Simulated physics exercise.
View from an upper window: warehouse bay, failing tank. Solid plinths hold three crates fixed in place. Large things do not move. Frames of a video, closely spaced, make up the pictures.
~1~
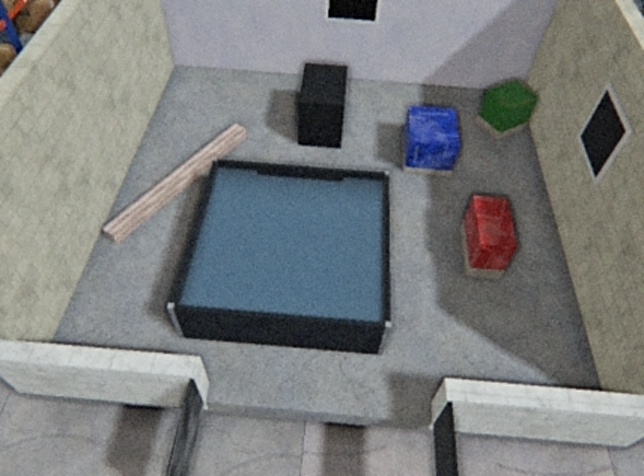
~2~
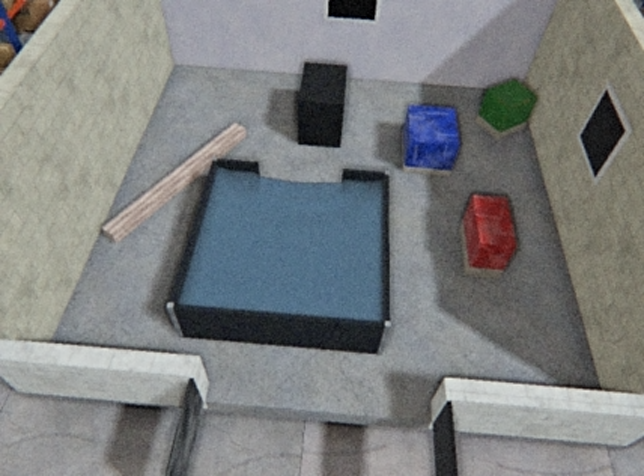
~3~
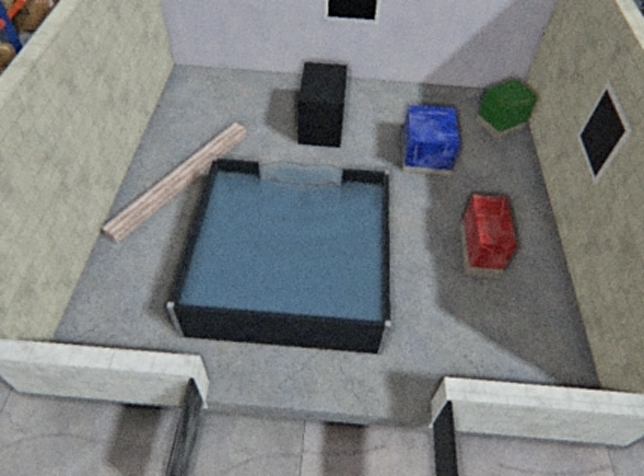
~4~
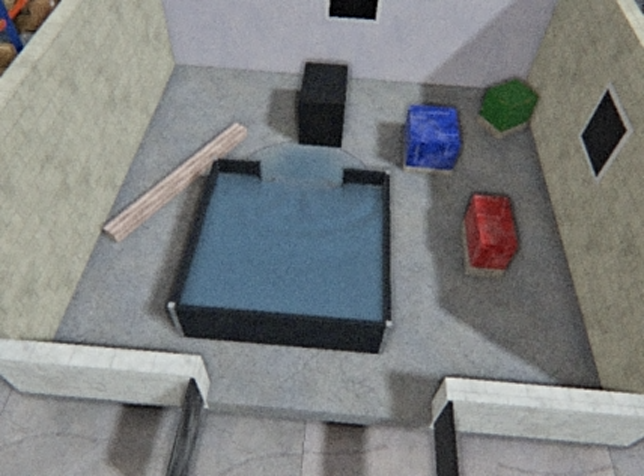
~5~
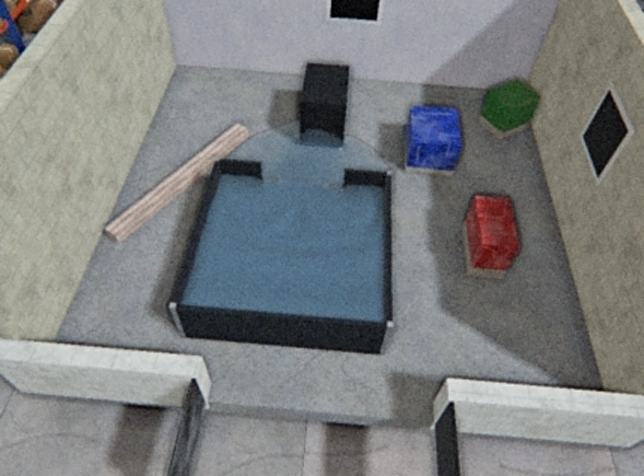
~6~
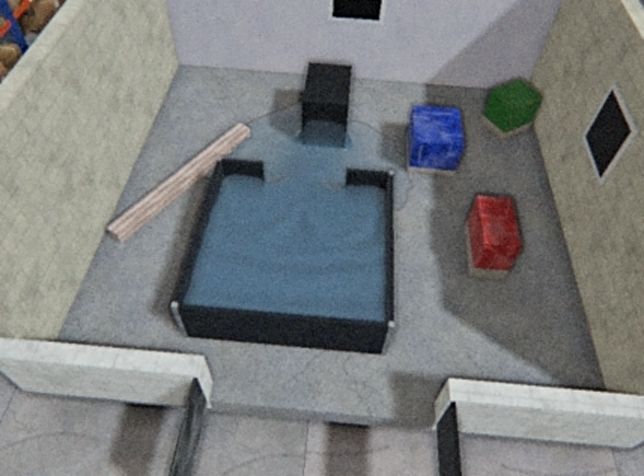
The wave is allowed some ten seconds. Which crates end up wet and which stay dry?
The blue crate gets wet; the green crate gets wet; the red crate stays dry.
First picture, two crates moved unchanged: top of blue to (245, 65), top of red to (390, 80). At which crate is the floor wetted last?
The green-painted one, I think.
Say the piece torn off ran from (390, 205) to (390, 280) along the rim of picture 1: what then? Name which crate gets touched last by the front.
That would be the green-painted one, reached last.
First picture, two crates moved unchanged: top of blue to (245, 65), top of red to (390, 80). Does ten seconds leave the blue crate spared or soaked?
Blue crate is topped.
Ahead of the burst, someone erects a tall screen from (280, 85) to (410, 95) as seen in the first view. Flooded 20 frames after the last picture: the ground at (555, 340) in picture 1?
My call: Spared.
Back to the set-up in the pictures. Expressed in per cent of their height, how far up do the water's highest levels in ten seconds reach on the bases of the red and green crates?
The first reaches around 50 in a hundred, the second around 170.
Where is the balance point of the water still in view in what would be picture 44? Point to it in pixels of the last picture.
Close to pixel (306, 173).
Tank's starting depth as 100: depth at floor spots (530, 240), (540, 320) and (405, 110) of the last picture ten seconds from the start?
Respectively 8, 10 and 20 per cent.
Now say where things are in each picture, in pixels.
In the first frame, the open tank at (291, 237) is whole and still.
In the second frame, the front is at a hidden place, out from the gap on the open tank's far side.
In the third frame, the front is at a hidden place, out from the gap on the open tank's far side.
In the fourth frame, water pours out on the open tank's far side and has run to (322, 147).
In the fifth frame, water pours out on the open tank's far side and has run to (293, 125).
In the sixth frame, water pours out on the open tank's far side and has run to (298, 106).
A moment on, water covers 20 % of the floor; the blue crate water round its plinth, the green crate not reached, the red crate not reached.
Next, water covers 40 % of the floor; the blue crate water round its plinth, the green crate water round its plinth, the red crate not reached.
Then, water covers 60 % of the floor; the blue crate water round its plinth, the green crate water round its plinth, the red crate water round its plinth.
Later, water covers 85 % of the floor; the blue crate water round its plinth, the green crate water round its plinth, the red crate water round its plinth.
In the end, water covers 100 % of the floor; the blue crate was topped, the green crate was topped, the red crate stayed above the water.
